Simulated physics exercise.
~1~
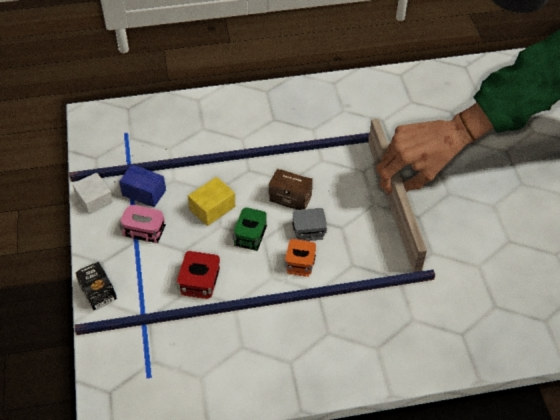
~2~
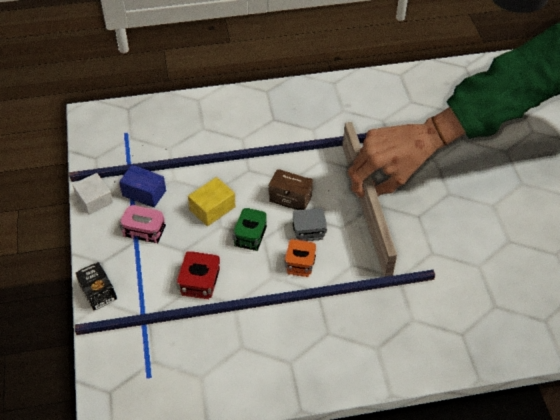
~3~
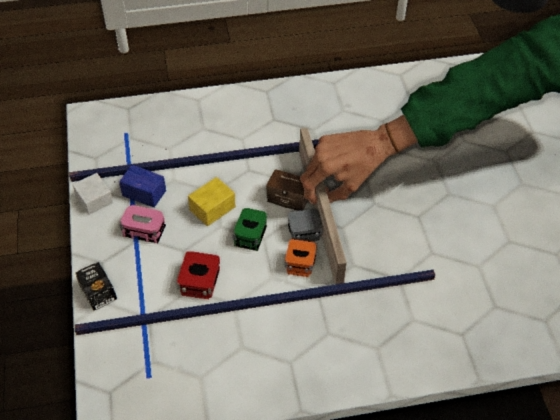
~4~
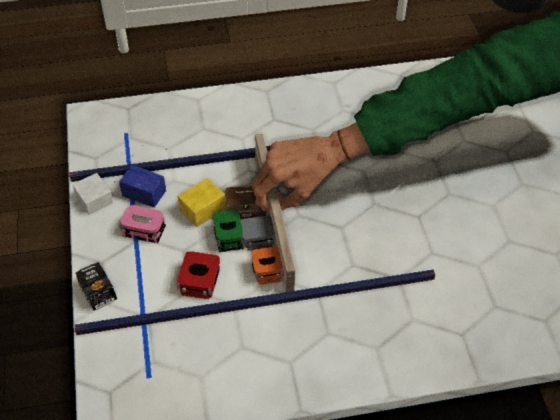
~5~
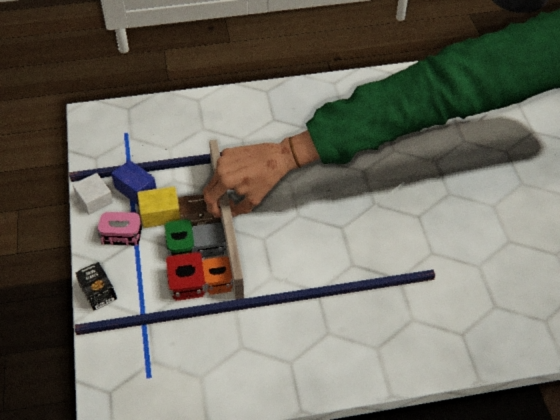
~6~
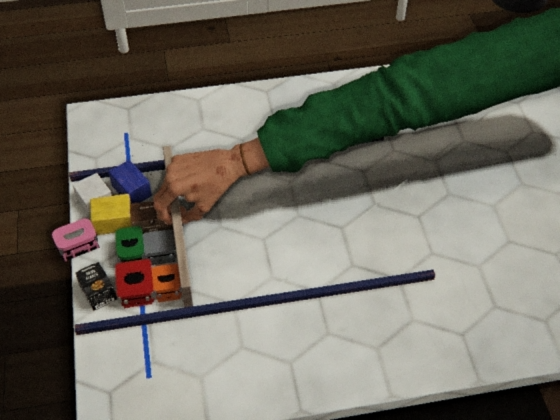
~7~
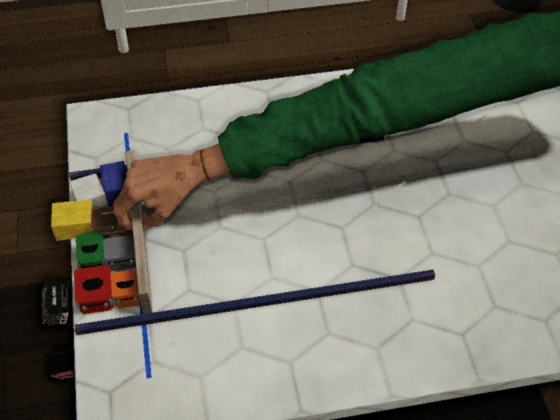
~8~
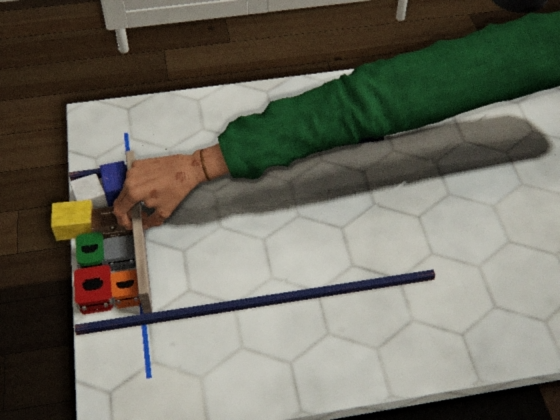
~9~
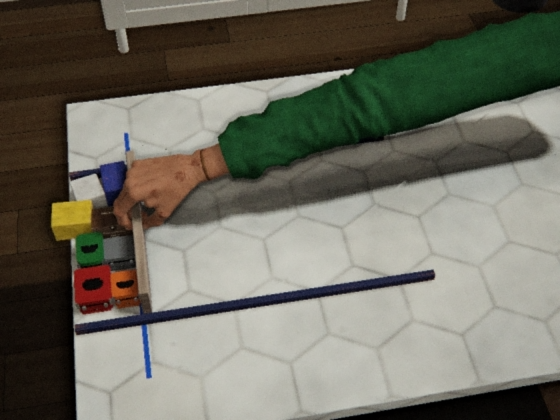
A hand in a green sleeve slid an upright board left along a channel, bunching the colourful little cases together and stopping at the blue tape, as the pink and black ones dropped off the table's end and the yellow one was left overhanging.
